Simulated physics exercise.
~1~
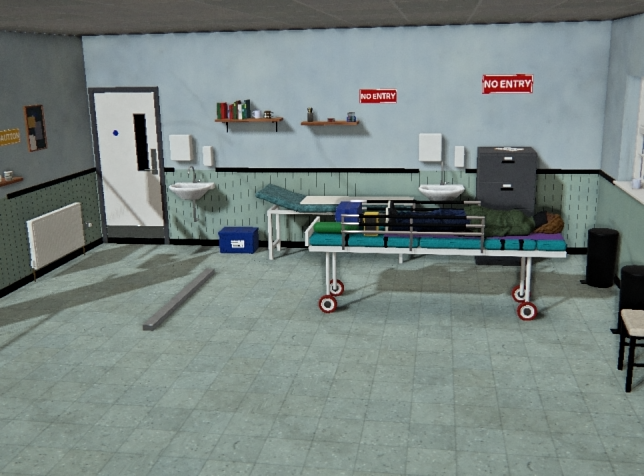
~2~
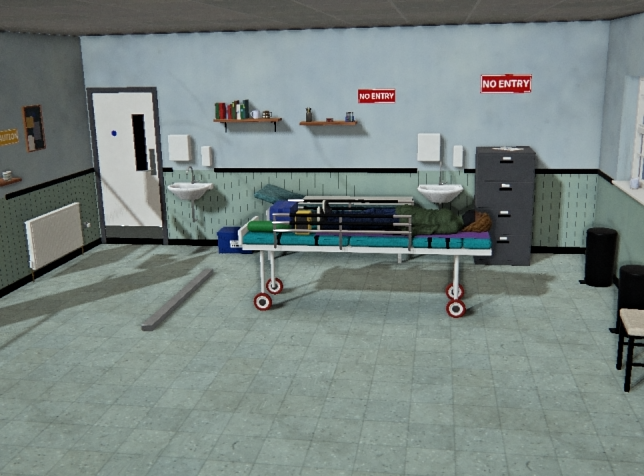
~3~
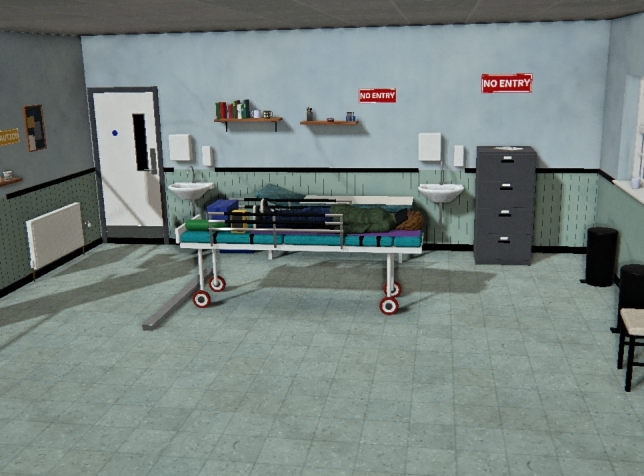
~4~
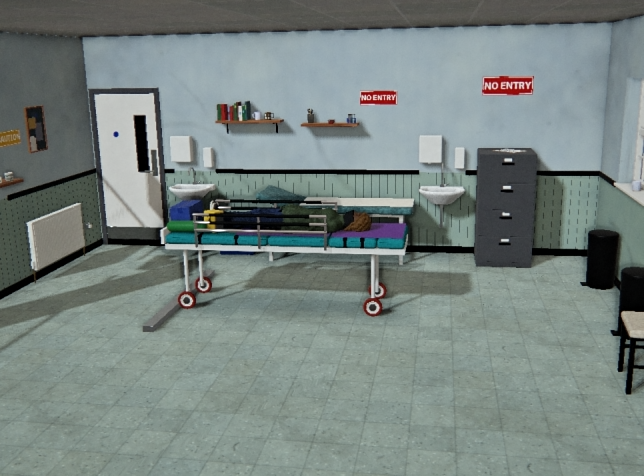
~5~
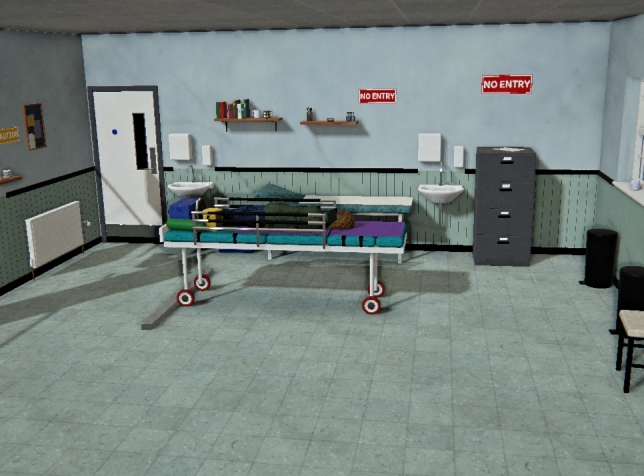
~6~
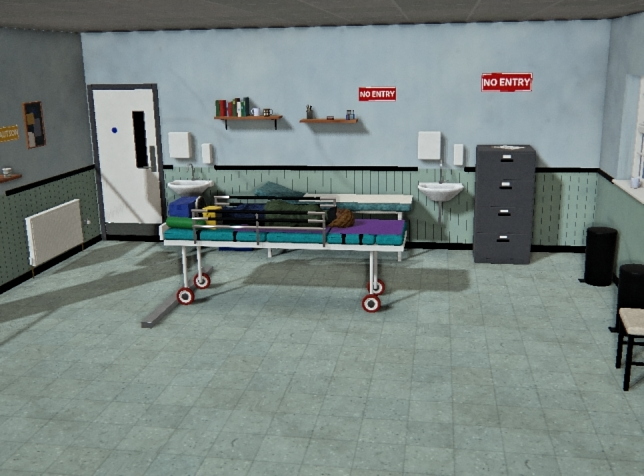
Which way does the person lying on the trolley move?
The person moves to the left, travelling with the trolley and then sliding a little further left along it once it stops.
